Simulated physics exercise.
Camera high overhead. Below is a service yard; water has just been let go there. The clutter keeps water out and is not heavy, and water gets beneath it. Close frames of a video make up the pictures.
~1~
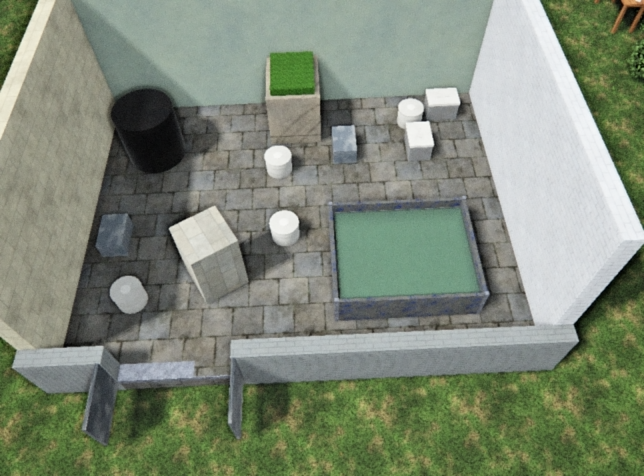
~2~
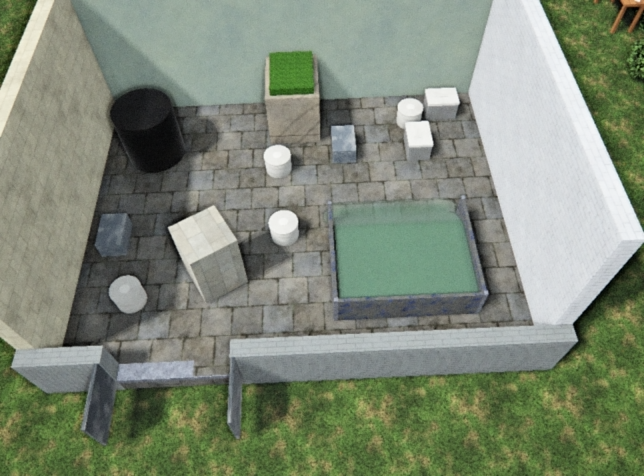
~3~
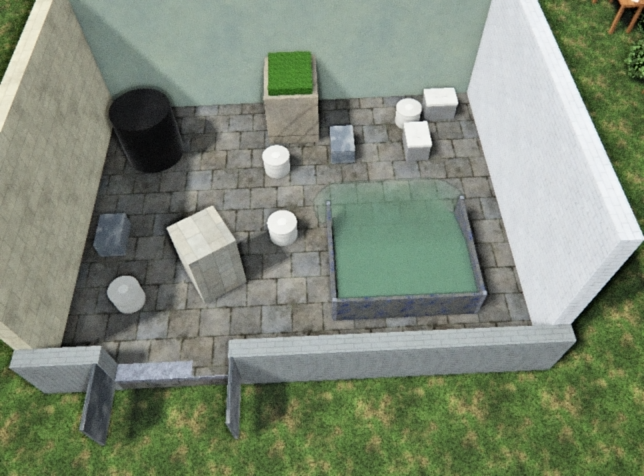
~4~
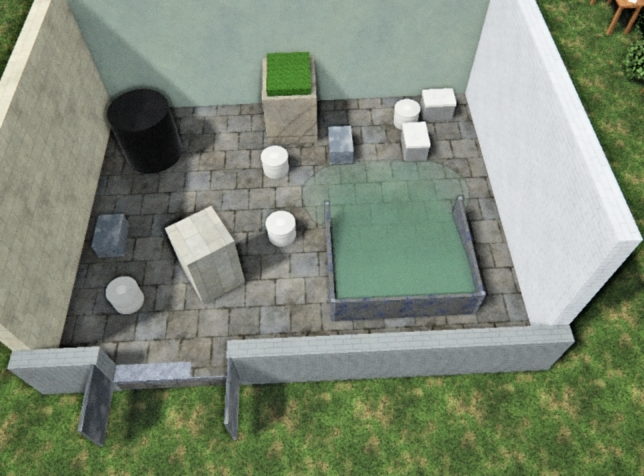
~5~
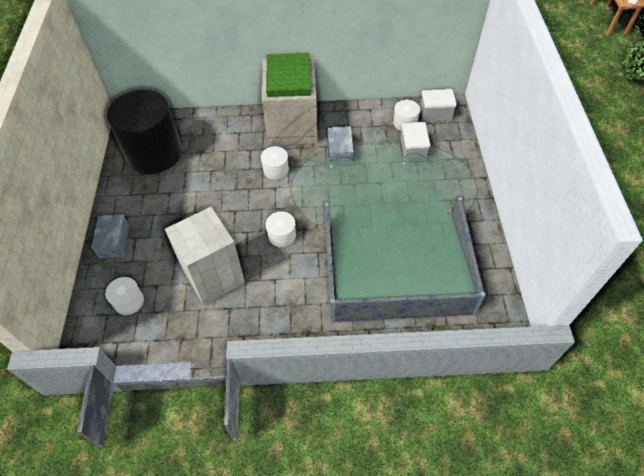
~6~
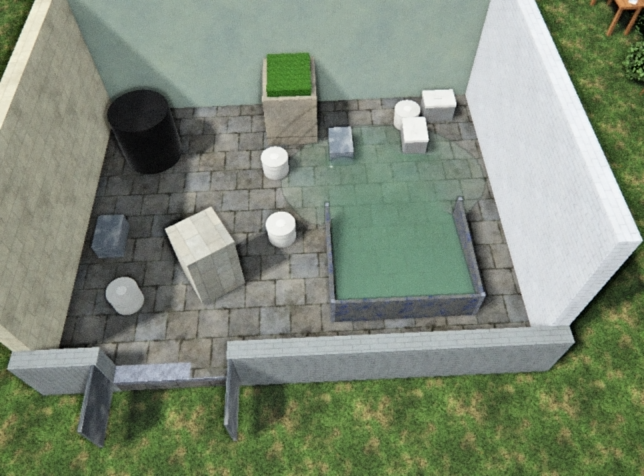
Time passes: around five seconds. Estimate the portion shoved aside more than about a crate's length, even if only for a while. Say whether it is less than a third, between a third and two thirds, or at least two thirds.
Portion: One third through two thirds.
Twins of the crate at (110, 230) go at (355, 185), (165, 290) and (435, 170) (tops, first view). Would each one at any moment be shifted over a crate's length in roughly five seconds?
Shoved clear, stays put, shoved clear.
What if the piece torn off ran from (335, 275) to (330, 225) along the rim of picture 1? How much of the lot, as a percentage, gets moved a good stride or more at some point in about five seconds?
Roughly 10 percent.
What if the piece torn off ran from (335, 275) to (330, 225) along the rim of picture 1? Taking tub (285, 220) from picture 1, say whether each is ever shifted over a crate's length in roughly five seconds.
Lab note - outcome: Distance reached.
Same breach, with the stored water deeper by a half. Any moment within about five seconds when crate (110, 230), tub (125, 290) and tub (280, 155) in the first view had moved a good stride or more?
Per item, in order: Missed the mark; missed the mark; cleared the mark.
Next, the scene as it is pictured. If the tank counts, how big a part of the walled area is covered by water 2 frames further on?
I'd put it at around 35 in a hundred.
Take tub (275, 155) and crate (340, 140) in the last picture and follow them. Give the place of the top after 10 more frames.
Roughly (223, 157), then (338, 92).
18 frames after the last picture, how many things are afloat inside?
Counted: 4.
A moment on, 0 of 8 are well off their spots; 0 afloat.
Next, 4 of 8 are well off their spots; 4 afloat.
Later, 4 of 8 are well off their spots; 4 afloat.
In the end, 4 of 8 are well off their spots, and 5 have been at some point; 4 afloat.
